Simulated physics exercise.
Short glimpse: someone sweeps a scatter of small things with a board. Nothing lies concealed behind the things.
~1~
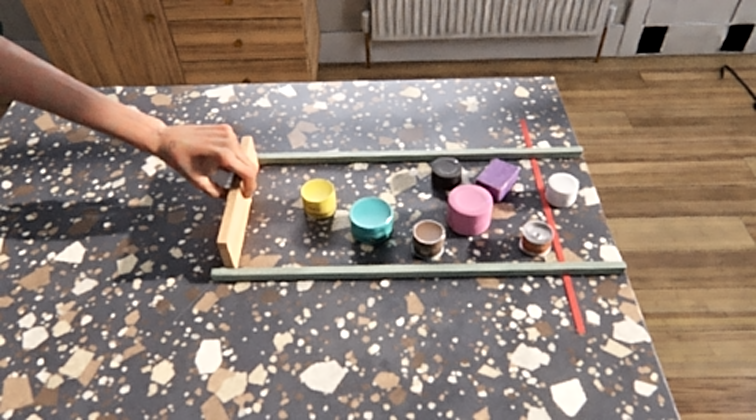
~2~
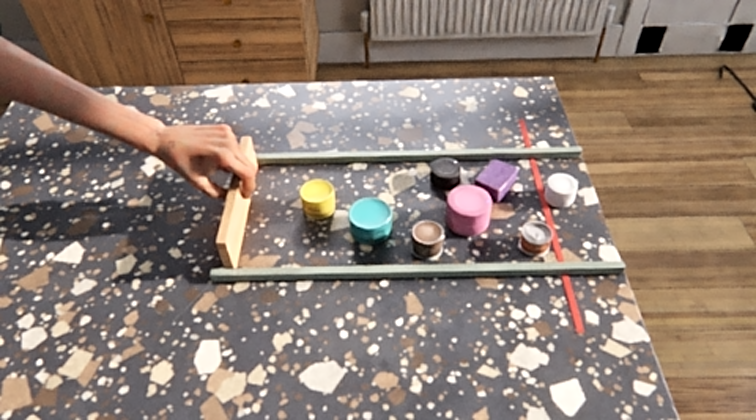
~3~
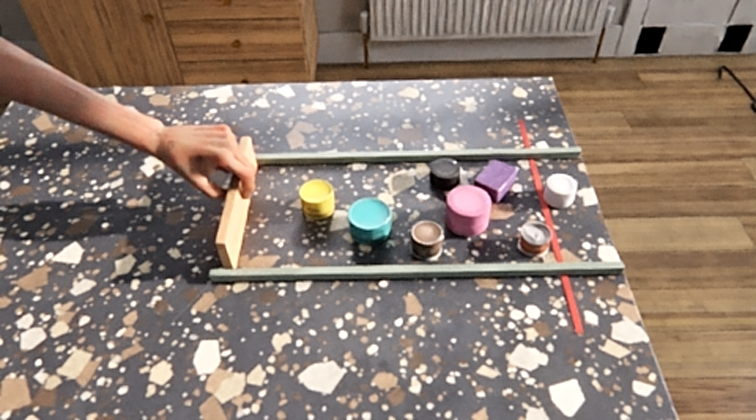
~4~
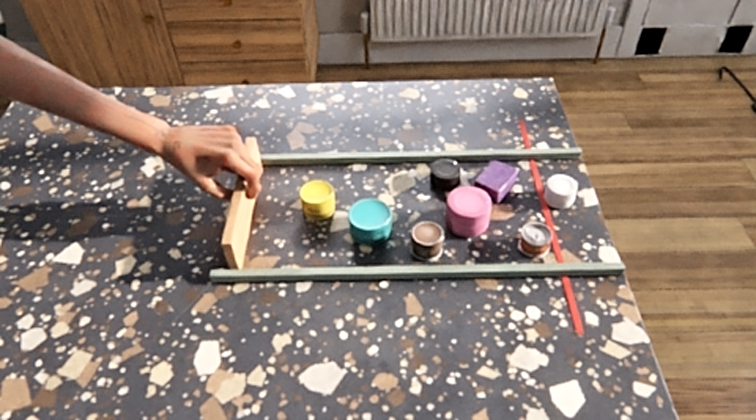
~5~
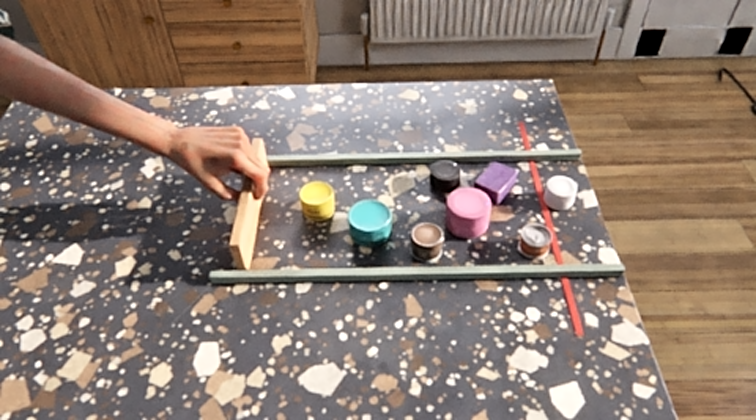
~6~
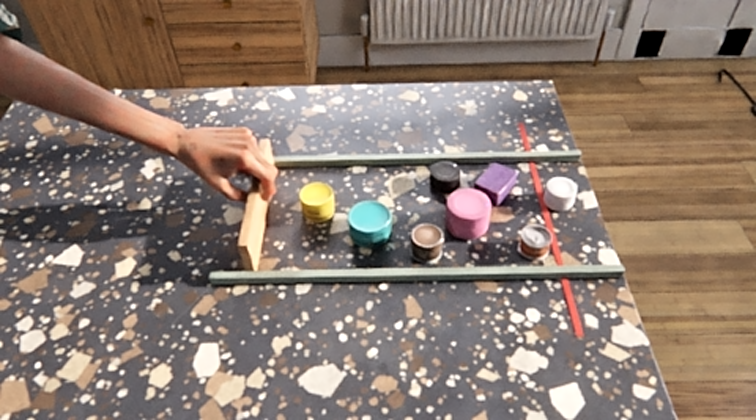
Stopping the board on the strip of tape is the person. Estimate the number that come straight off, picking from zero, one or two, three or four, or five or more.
Dropped off the end are no more than two, with at least one.
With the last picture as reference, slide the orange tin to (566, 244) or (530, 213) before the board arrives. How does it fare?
Taking the two places in turn: It doesn't drop, then it fails to stay.
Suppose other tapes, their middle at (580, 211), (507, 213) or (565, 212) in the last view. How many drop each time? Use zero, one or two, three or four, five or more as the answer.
So, taking them in turn, I'd give three or four; not one; 3 or 4.
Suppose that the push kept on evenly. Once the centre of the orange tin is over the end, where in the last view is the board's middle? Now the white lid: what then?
I'd put it close to (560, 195), and close to (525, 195) for the other one.
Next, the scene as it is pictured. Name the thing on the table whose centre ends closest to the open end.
The one you want is the pink lid.
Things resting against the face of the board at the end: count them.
4 in contact.
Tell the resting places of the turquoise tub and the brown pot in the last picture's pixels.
The turquoise tub comes to rest close to (574, 222), while the brown pot rests close to (577, 251).
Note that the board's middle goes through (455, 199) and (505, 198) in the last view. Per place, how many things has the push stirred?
First 6, then 8.
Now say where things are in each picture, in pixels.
In the first frame, white lid (562, 190); orange tin (537, 239); purple block (497, 180); board (240, 200); tape (547, 208).
In the second frame, orange tin (536, 239); yellow tub (318, 200).
In the third frame, purple block (495, 181); pink lid (468, 211).
In the fourth frame, white lid (560, 192); black lid (446, 174).
In the fifth frame, orange tin (535, 242); board (251, 202).
In the sixth frame, white lid (560, 194); orange tin (535, 243); purple block (495, 184); board (258, 202); tape (546, 212).
Early on, none off yet; white lid at rest near (560, 194); orange tin at rest near (535, 243); purple block at rest near (495, 184).
A while later, none off yet; white lid at rest near (560, 194); orange tin at rest near (535, 243); purple block moving near (501, 180).
Finally, the number that fall off is one or two; lost, white lid.
